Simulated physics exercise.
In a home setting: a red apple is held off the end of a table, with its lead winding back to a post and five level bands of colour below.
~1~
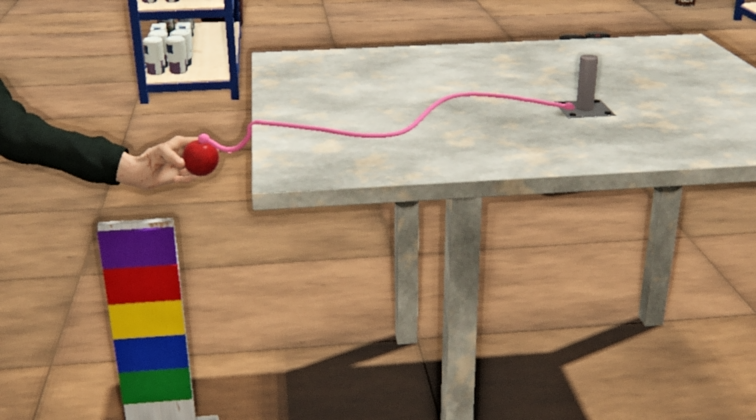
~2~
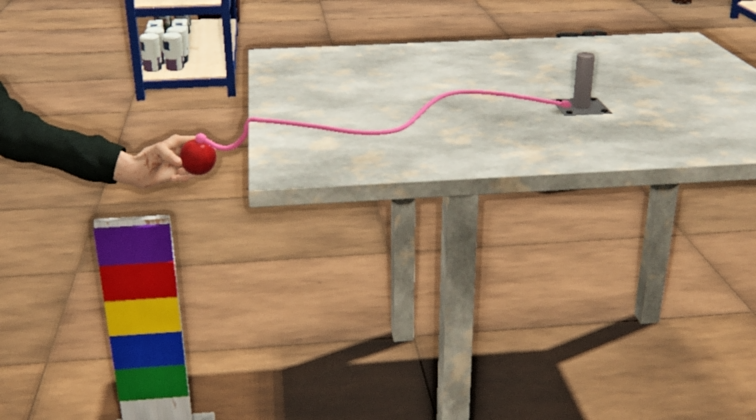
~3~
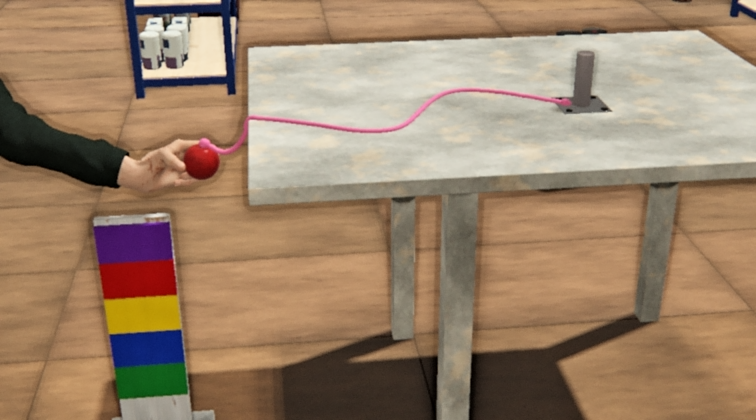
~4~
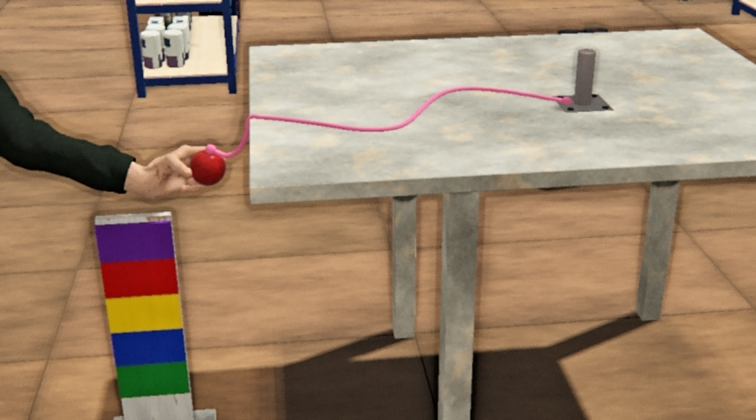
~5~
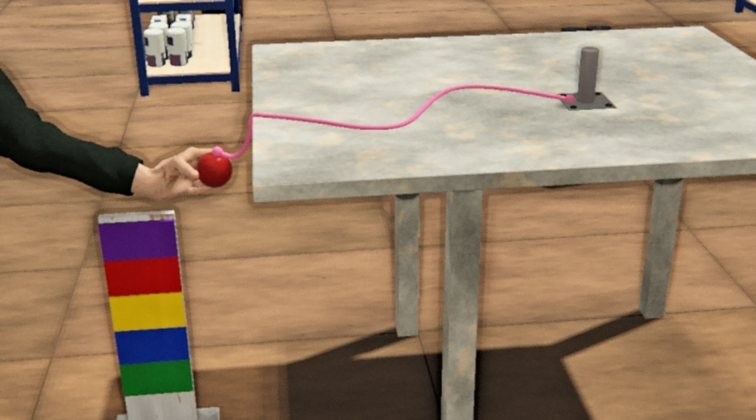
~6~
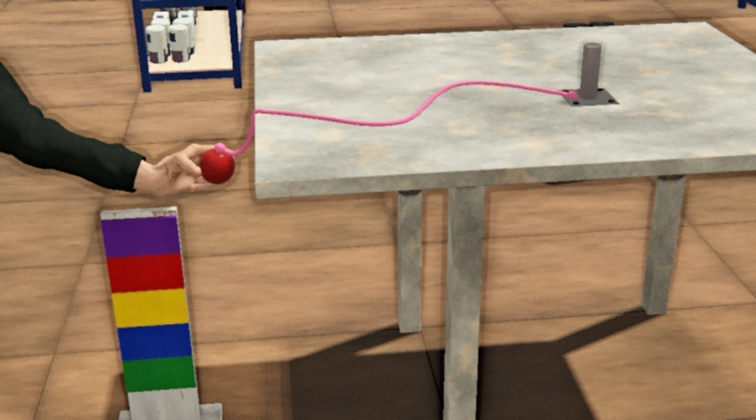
A hand held a small red ball on a pink cord beside a gray table, above a striped color board, and moved it slightly down and to the right, the cord still winding back to a post.
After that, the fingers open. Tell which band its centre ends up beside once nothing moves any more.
Beside the red band.
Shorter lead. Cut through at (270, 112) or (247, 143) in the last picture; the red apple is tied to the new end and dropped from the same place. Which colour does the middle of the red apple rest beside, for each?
Higher than all five; purple.
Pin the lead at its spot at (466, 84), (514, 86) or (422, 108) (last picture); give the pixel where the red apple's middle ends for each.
Expect roughly (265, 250) for the first, (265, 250) for the second and (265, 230) for the third.
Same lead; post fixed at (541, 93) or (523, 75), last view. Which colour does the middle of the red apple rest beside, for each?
Result 1: Yellow. Result 2: Yellow.
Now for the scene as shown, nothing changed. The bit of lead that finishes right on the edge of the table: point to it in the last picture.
Look around (331, 120).
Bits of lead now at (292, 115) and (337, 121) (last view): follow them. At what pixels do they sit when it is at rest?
First one close to (256, 154), second close to (258, 110).
Early on, apple near (229, 256); level with red.
Midway, apple near (292, 261); level with red.
Near the end, apple near (256, 265); level with red.
Finally, apple near (261, 266); level with red. Its centre hangs level with the red band.
